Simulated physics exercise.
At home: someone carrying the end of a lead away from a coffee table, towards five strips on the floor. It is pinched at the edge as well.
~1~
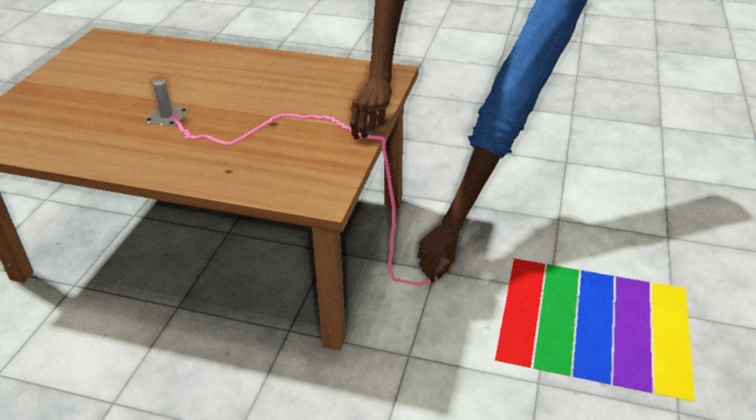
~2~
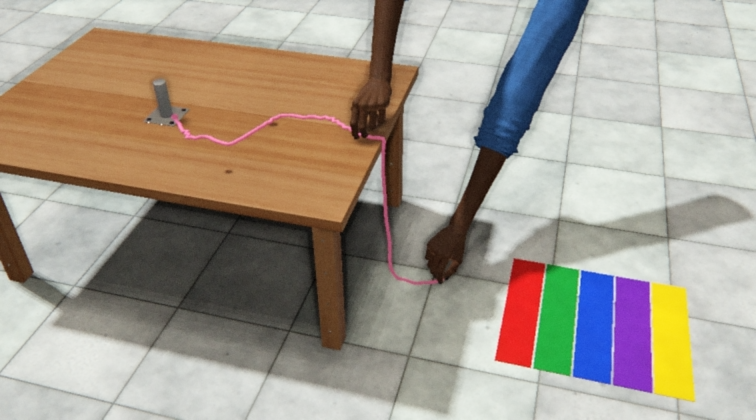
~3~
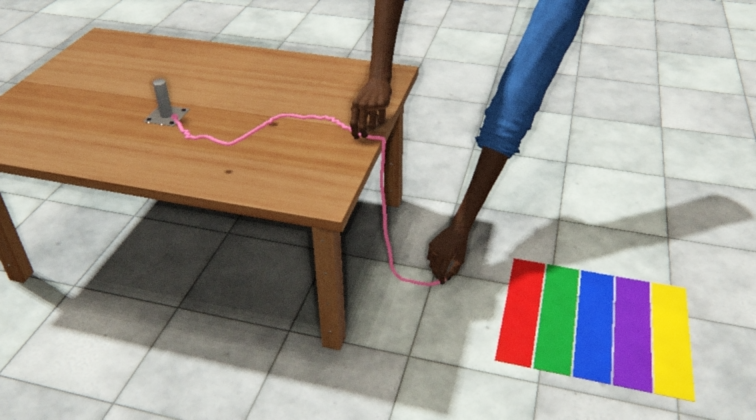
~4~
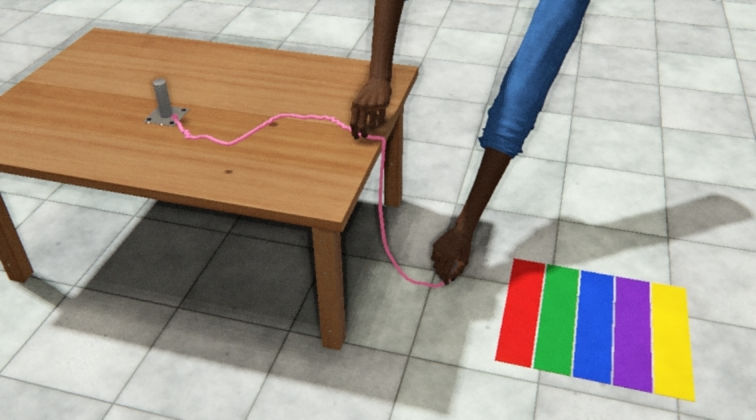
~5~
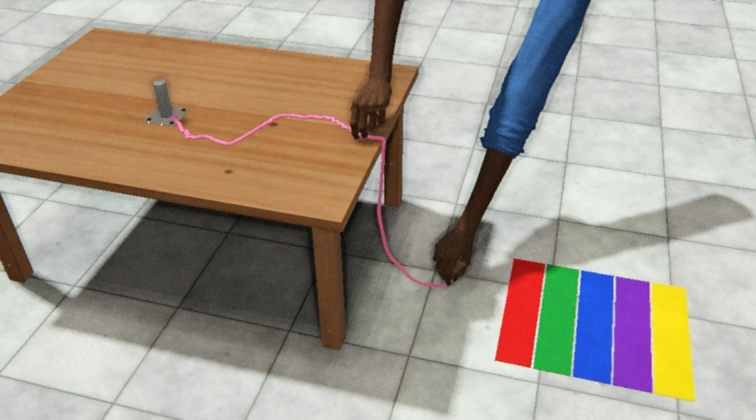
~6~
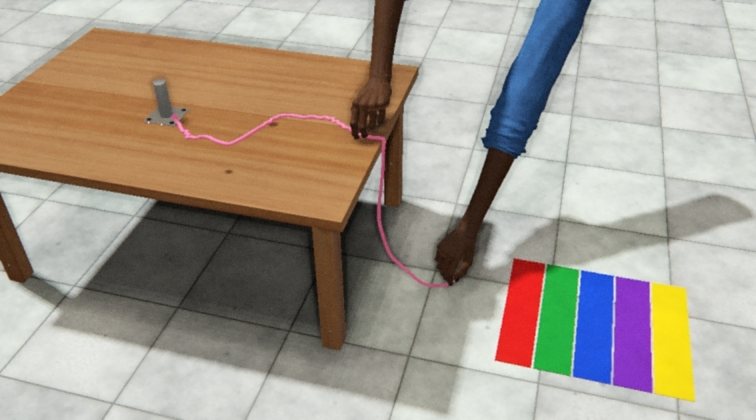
A hand pinching a pink cord at a wooden table's edge while the other draws its end slightly right near coloured strips.
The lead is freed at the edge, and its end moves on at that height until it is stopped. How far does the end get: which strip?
It halts on the purple strip.
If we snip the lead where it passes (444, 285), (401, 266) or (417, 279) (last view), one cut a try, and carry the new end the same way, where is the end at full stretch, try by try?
The places are (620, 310), (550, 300) and (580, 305).
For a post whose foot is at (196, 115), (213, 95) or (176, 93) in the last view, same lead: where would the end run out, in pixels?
Near (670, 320), (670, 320) and (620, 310).
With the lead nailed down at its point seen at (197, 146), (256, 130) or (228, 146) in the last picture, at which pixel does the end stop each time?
About (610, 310), (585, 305) and (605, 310).
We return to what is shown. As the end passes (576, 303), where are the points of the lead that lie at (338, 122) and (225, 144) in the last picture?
About (385, 163), and the other about (267, 123).
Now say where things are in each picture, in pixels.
End (435, 278); red (516, 344); green (554, 351); blue (593, 359); purple (633, 367); yellow (674, 375), in the first frame.
End (443, 279); lead through (188, 131) (246, 136) (317, 118) (376, 138) (385, 204) (390, 263), in the second frame.
End (445, 279), in the third frame.
End (449, 280); lead through (188, 131) (246, 136) (317, 118) (376, 138) (380, 203) (395, 263), in the fourth frame.
End (451, 280), in the fifth frame.
End (453, 281); lead through (188, 131) (246, 136) (317, 118) (376, 138) (380, 203) (397, 263), in the sixth frame.
A little later, end near (576, 303); over green.
Next, end near (616, 311); over blue.
When it is tight, end near (639, 315); over purple. Over purple.
